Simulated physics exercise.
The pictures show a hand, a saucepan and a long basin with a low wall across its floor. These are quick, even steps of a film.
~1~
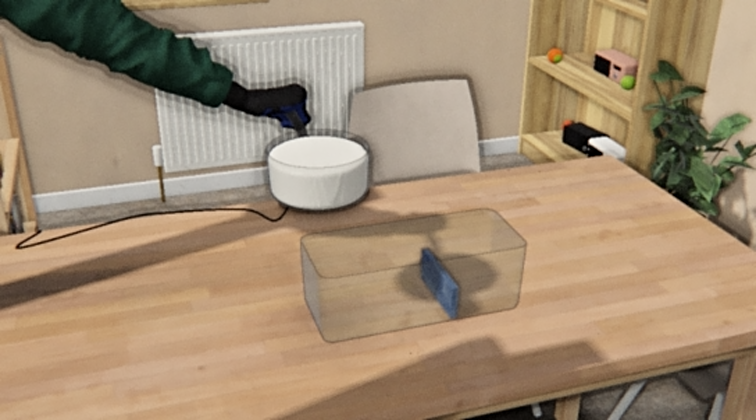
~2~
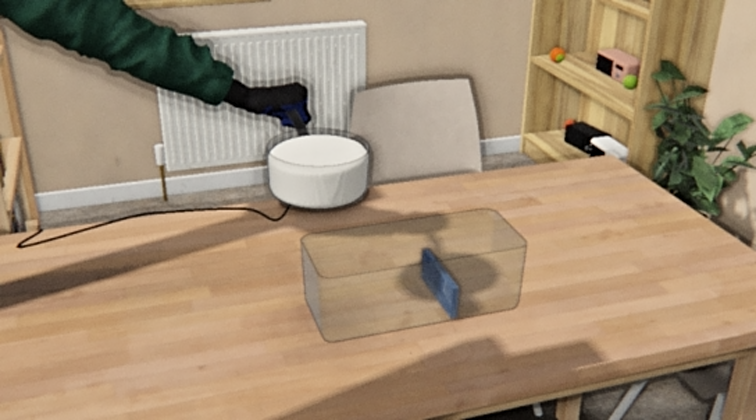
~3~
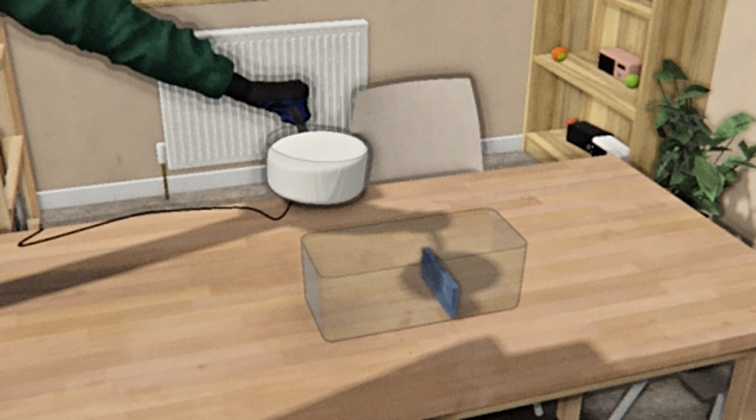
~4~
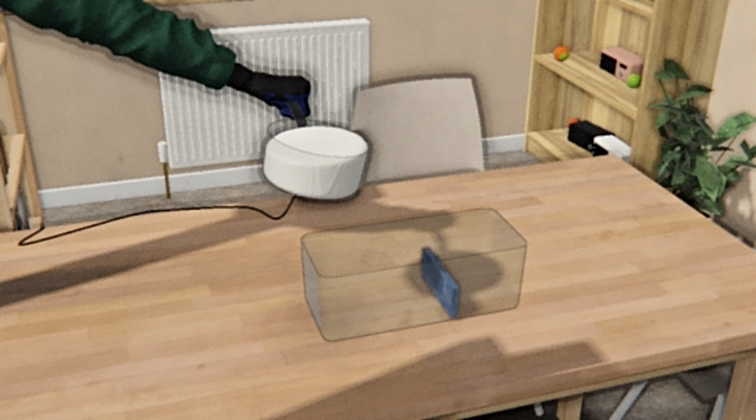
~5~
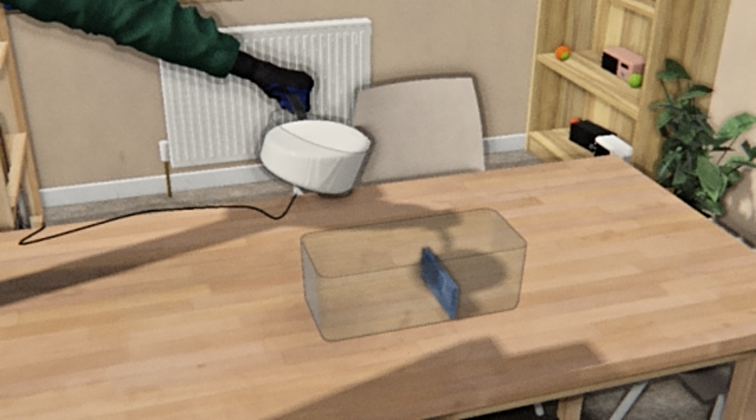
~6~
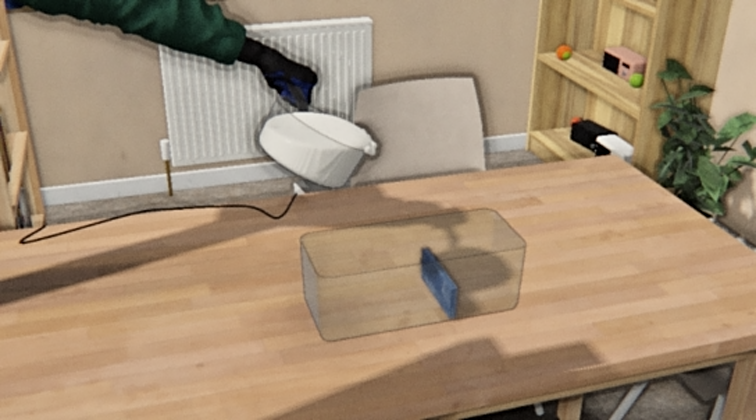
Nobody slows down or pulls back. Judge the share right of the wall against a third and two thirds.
It comes to between a third and two thirds.
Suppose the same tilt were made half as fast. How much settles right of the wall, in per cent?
Close to 50 per cent.
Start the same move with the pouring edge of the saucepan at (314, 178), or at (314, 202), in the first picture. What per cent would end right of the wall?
In turn 5 and 10 in a hundred.
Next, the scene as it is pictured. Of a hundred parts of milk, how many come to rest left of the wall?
Near 40 %.
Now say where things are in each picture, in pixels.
In the first frame, it leans 0°; its right rim is at (367, 143); the milk meets the walls at (269, 159) and (364, 148); the long basin's rim runs from (309, 258) to (510, 227); the wall's top is at (439, 268).
In the second frame, it leans 1°; its right rim is at (367, 143); the milk meets the walls at (269, 158) and (364, 146).
In the third frame, it leans 6°; its right rim is at (367, 143); the milk meets the walls at (268, 155) and (364, 143).
In the fourth frame, it leans 12°; its right rim is at (367, 143); the milk meets the walls at (267, 149) and (365, 140).
In the fifth frame, it leans 21°; its right rim is at (366, 143); the milk meets the walls at (265, 140) and (364, 138); 2 per cent is over the edge.
In the sixth frame, it leans 31°; its right rim is at (365, 144); the milk meets the walls at (264, 128) and (361, 136); 5 per cent is over the edge.
A moment on, the saucepan is tipped on its side and 39 per cent is still to pour, 6 is left of the wall and 0 right of it.
Next, the saucepan is tipped on its side and 5 per cent is still to pour, 11 is left of the wall and 55 right of it.
Then the saucepan is tipped on its side and 1 per cent is still to pour, 27 is left of the wall and 44 right of it.
Later the saucepan is tipped on its side and 0 per cent is still to pour, 40 is left of the wall and 52 right of it.
Finally, 42 per cent lies left of the wall, 51 right of it and 7 outside.
